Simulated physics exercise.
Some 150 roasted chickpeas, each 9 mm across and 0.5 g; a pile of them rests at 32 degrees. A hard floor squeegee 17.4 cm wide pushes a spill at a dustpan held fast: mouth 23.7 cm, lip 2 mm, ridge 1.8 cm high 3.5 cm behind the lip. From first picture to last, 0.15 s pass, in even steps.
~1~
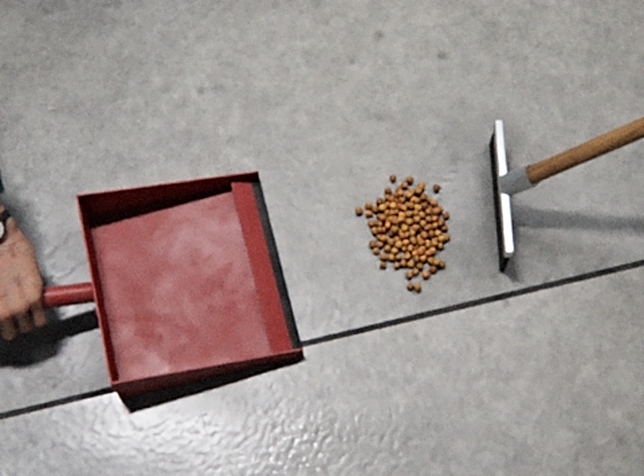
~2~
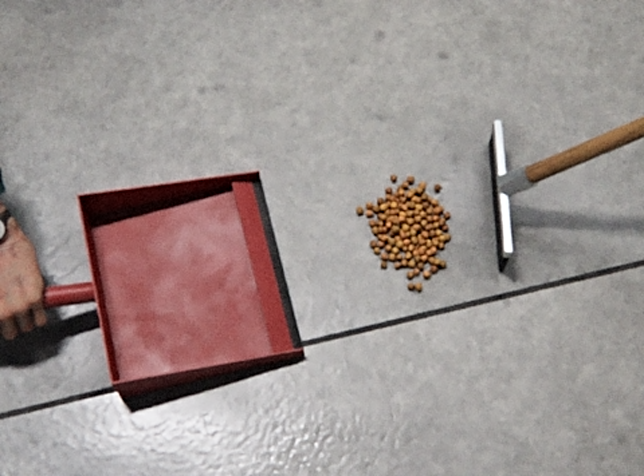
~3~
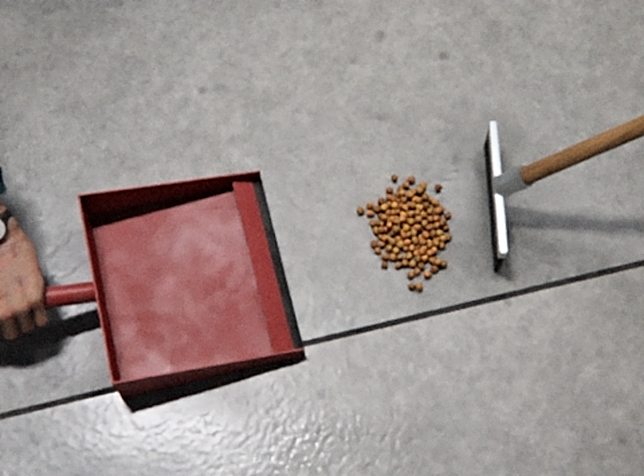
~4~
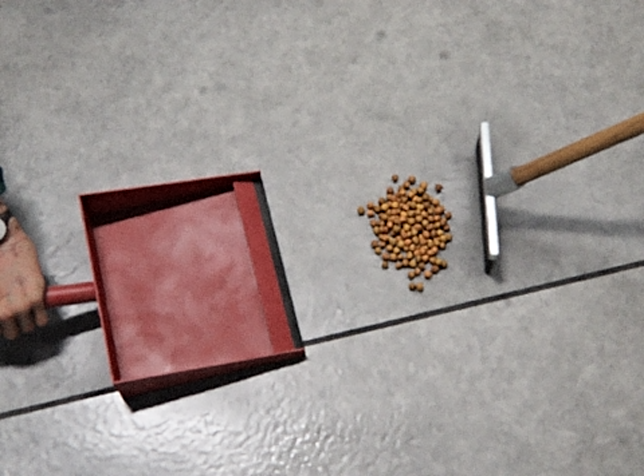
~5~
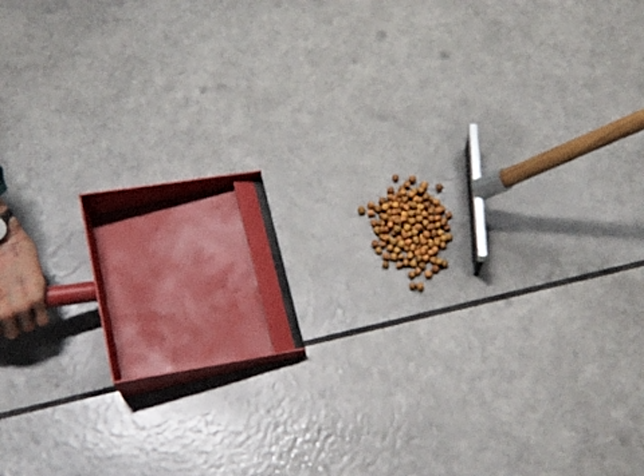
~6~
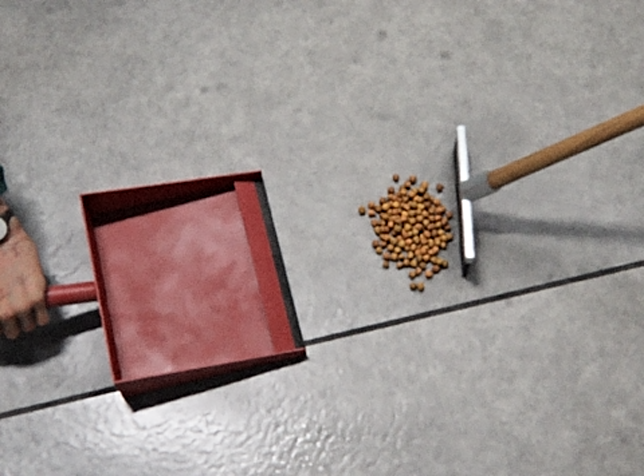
We see a squeegee with a wooden handle slide slowly left across a grey floor toward a small pile of roasted chickpeas, closing up to its right edge, while a hand at left holds a red dustpan still.
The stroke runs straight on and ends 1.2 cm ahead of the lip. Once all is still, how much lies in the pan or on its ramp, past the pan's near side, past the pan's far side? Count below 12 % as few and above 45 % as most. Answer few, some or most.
In the pan or on its ramp: Some; past the pan's near side: Few; past the pan's far side: Few.
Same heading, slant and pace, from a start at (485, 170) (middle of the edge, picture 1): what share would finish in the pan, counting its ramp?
About 15 per cent.
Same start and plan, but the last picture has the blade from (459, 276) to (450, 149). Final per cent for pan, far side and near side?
Pan 15, far 5, near 0.
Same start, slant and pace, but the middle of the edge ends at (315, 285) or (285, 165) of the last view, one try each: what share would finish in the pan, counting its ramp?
Some 15 and 20 per cent.
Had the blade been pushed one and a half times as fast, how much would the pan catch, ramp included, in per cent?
Then about 25 per cent.
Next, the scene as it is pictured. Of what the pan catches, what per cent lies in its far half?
Roughly 60 per cent.
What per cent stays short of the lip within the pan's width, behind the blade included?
Roughly 75 per cent.
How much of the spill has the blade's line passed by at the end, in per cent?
Some 5 per cent.
Then, 0.19 s after the last picture, middle of the blade 13 cm from the lip; 0 % over the lip, far side 0 %, near side 0 %.
Then, 0.32 s after the last picture, middle of the blade 6 cm from the lip; 0 % over the lip, far side 5 %, near side 0 %.
Then, 0.58 s after the last picture, middle of the blade 3 cm from the lip; 20 % over the lip, far side 5 %, near side 0 %.
In the end, pan 20 %, near side 0 %, far side 5 %, in front of the lip or behind the blade 75 %.
